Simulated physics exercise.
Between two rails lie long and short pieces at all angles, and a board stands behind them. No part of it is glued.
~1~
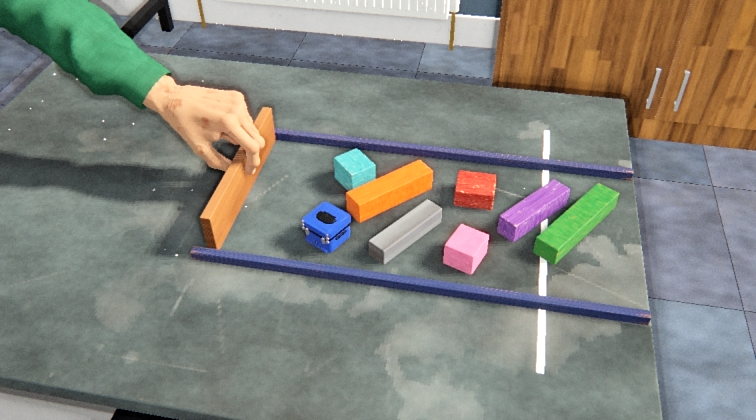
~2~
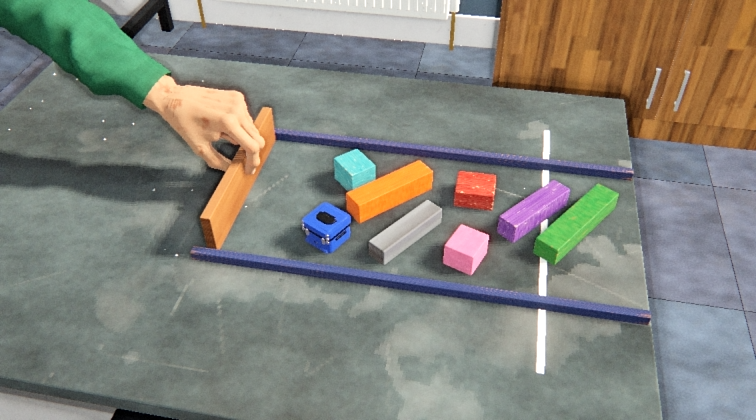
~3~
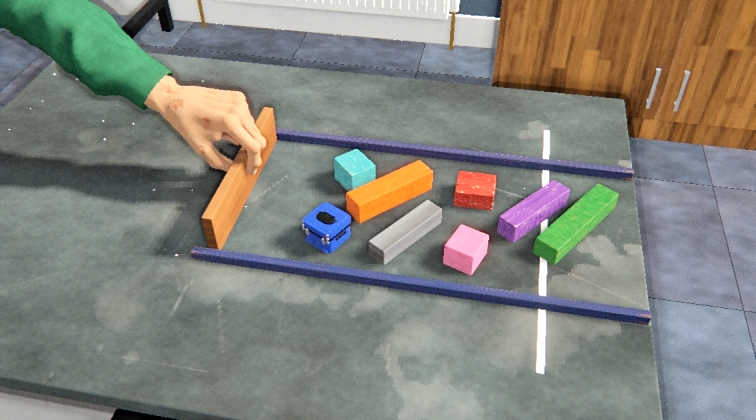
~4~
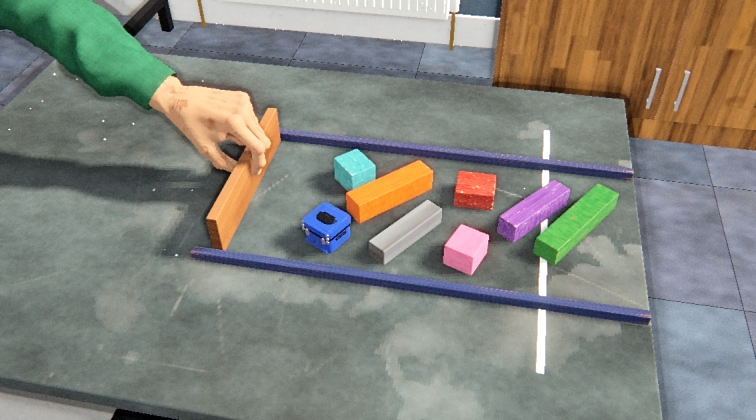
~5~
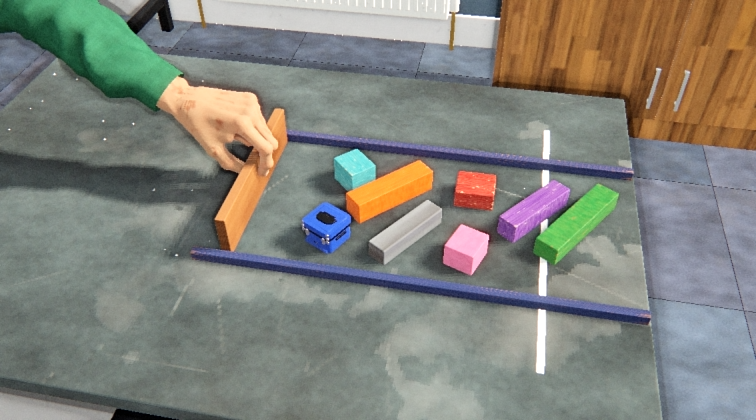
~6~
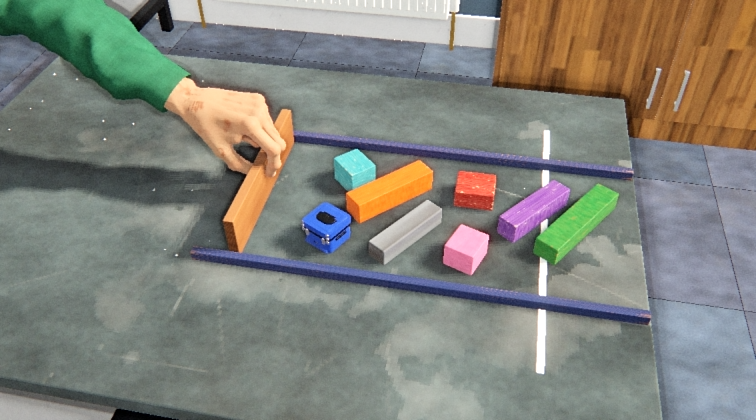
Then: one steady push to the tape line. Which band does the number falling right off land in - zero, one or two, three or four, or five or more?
It lands in the one or two band.
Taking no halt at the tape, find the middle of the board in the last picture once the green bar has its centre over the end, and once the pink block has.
Estimated middle: (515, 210), and (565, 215) for the other.
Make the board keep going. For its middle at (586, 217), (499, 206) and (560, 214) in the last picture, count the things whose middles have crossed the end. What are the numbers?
4; 0; 2.
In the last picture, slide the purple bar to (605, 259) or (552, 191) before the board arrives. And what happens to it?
From the two starts it leaves the top; it leaves the top.
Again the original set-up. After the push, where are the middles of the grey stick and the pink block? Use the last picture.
Grey stick: (594, 268); pink block: (624, 283).
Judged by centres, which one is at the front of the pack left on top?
Purple bar.
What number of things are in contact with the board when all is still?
That makes 3.
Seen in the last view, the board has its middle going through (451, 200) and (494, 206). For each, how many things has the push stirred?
At the one place 8, at the other 8.
A little later, none off yet; green bar at rest near (577, 222); purple bar at rest near (534, 210); red block moving near (482, 191).
When it is over, the number that fall off is one or two; down, green bar.
